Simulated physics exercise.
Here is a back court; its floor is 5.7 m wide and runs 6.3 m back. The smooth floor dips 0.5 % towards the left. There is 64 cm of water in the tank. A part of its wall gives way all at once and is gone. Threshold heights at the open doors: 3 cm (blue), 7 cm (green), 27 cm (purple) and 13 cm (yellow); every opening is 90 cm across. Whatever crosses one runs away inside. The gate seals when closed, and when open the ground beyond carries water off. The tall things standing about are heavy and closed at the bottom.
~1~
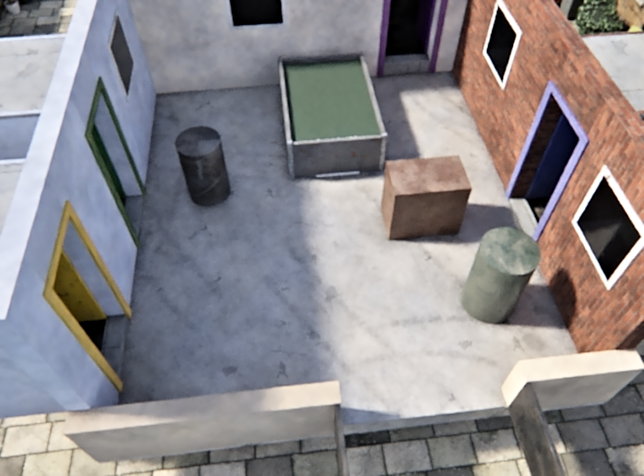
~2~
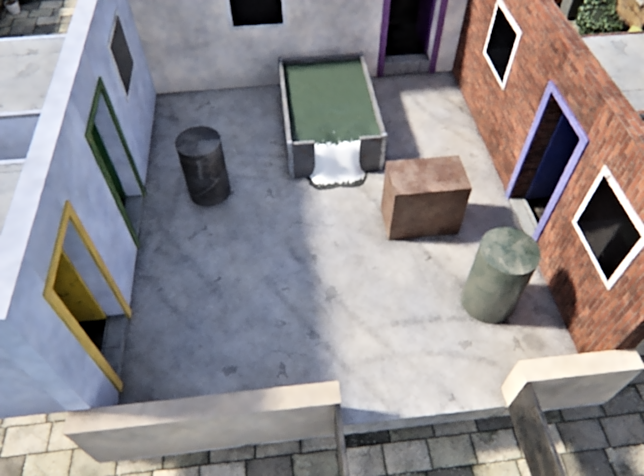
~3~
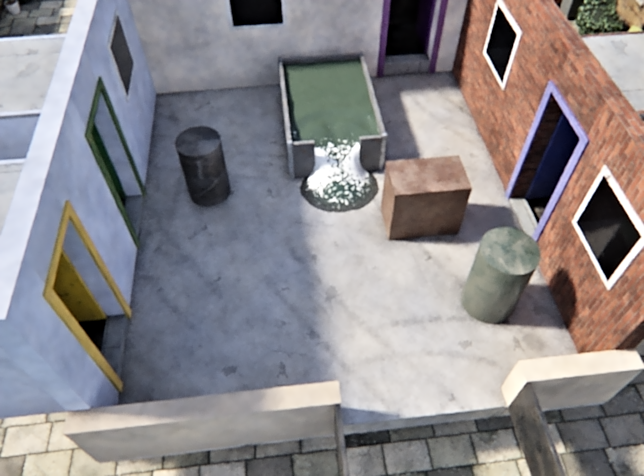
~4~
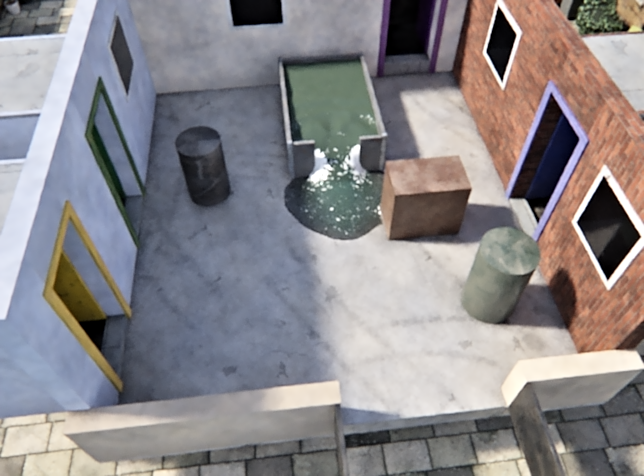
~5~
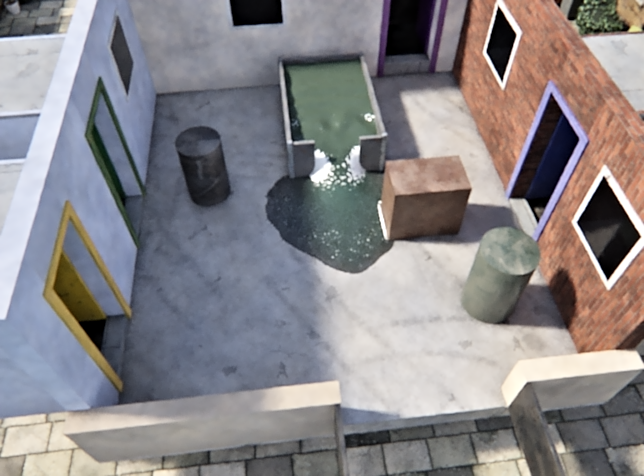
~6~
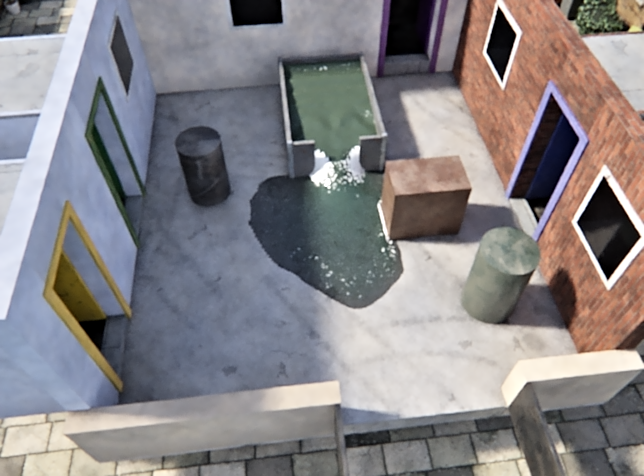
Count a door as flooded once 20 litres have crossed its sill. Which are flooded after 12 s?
Door by door: At the blue door it stays under the limit; at the green door it stays under the limit; at the purple door it does not reach the limit; at the yellow door it does not reach the limit.
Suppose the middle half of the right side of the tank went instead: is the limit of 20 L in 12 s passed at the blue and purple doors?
Against that limit: Blue above, purple below.
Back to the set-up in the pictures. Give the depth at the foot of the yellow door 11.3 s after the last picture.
Roughly 5.0 cm deep.
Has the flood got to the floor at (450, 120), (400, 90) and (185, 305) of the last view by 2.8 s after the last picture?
In turn: Wet, still dry, under water.
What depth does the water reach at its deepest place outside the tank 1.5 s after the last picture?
Up to some 23 cm.
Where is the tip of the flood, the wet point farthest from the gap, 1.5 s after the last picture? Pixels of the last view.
Around (147, 427).
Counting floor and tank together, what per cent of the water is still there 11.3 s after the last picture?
About 64 per cent.
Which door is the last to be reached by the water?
The purple one.
Then, 0.7 s after the last picture water covers 35 % of the floor and is deepest (28 cm) near (337, 183); blue door not reached, green door not reached, purple door not reached, yellow door not reached.
Then, 1.5 s after the last picture water covers 45 % of the floor and is deepest (23 cm) near (337, 183); blue door 3 cm at the sill, 0 L in, green door not reached, purple door not reached, yellow door not reached.
Then, 2.8 s after the last picture water covers 50 % of the floor and is deepest (20 cm) near (116, 431); blue door 3 cm at the sill, 2 L in, green door 1 cm at the sill, 0 L in, purple door not reached, yellow door 14 cm at the sill, 0 L in.
Then, 6.3 s after the last picture water covers 80 % of the floor and is deepest (12 cm) near (116, 431); blue door 2 cm at the sill, 2 L in, green door 6 cm at the sill, 0 L in, purple door 3 cm at the sill, 0 L in, yellow door 8 cm at the sill, 3 L in.
Then, 11.3 s after the last picture water covers 95 % of the floor and is deepest (6 cm) near (157, 95); blue door 1 cm at the sill, 2 L in, green door 5 cm at the sill, 1 L in, purple door 2 cm at the sill, 0 L in, yellow door 5 cm at the sill, 3 L in.
